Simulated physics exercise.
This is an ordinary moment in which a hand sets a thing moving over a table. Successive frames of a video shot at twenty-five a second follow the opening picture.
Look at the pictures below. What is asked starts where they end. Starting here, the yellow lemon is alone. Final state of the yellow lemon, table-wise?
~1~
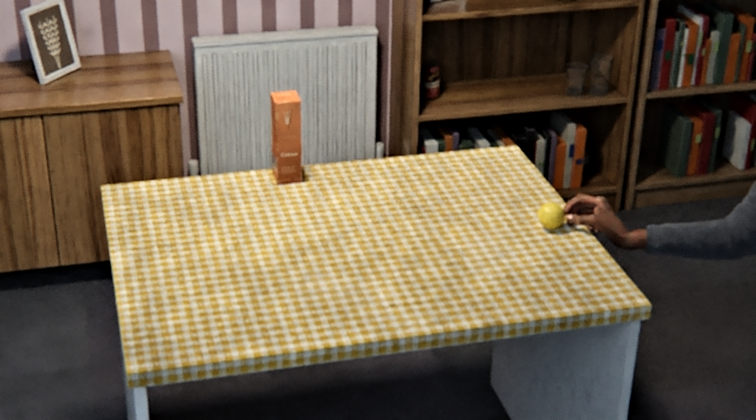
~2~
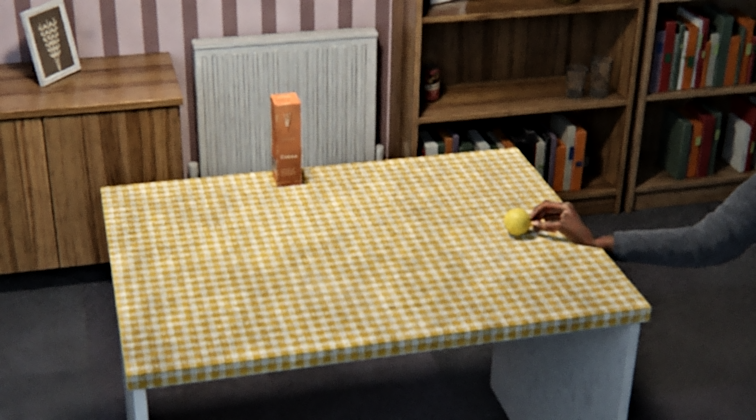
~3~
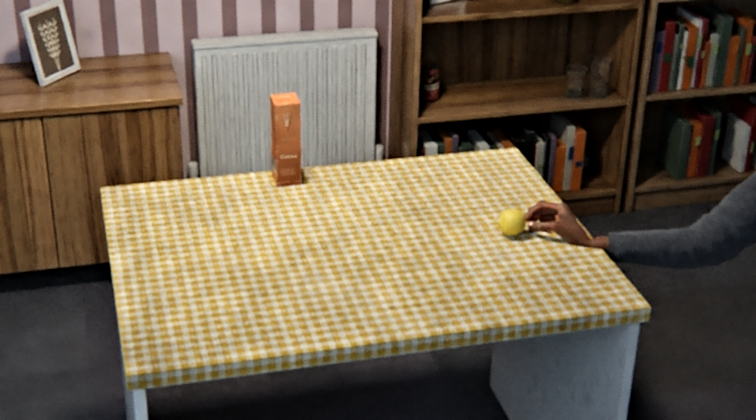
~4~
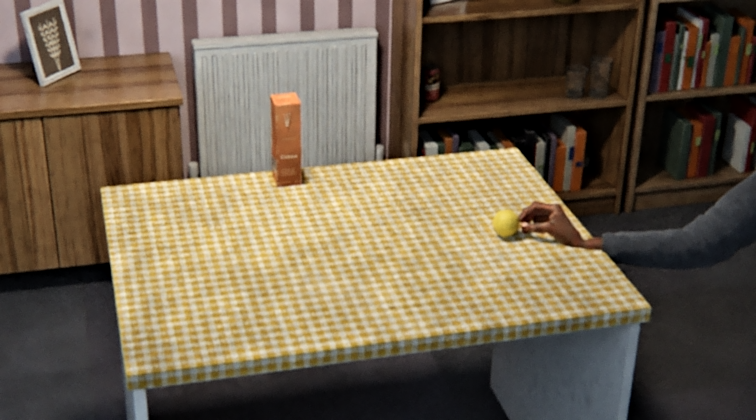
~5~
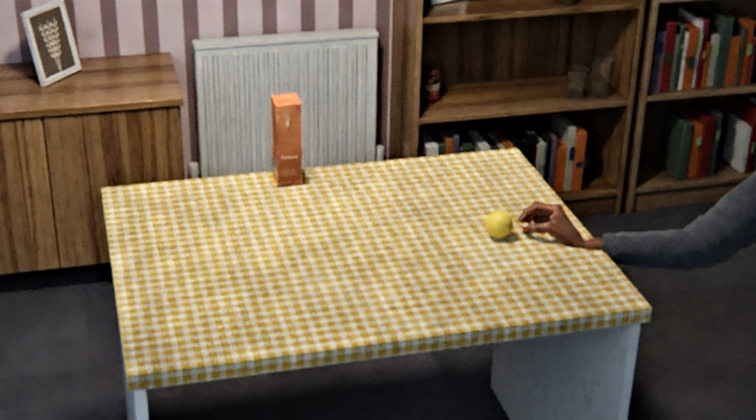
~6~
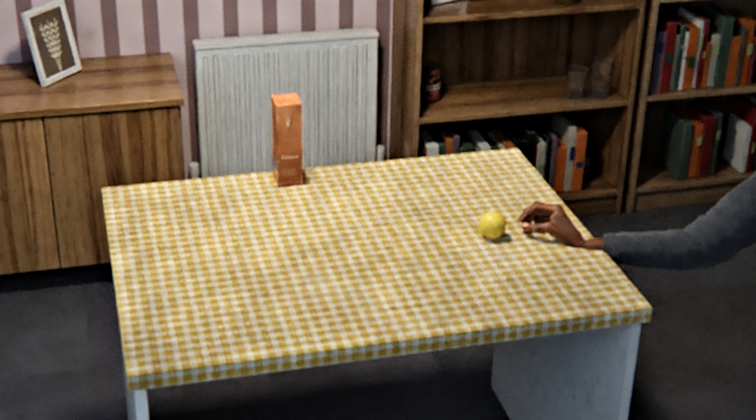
On.
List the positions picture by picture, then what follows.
The first picture shows under the hand; yellow lemon (551, 216).
The second picture shows under the hand; yellow lemon (517, 222).
The third picture shows under the hand; yellow lemon (512, 222).
The fourth picture shows yellow lemon (506, 223).
The fifth picture shows yellow lemon (499, 224) moved a little.
The sixth picture shows yellow lemon (492, 226) moved a little.
Then, 0.20 s later than the last frame, yellow lemon moved well along near (459, 229).
Then, 0.60 s later than the last frame, yellow lemon moved well along near (403, 235).
Then, 1.00 s later than the last frame, yellow lemon moved well along near (365, 240).
When it is over, moved from the start, yellow lemon. End places, in pixels of the last picture, yellow lemon near (340, 242).
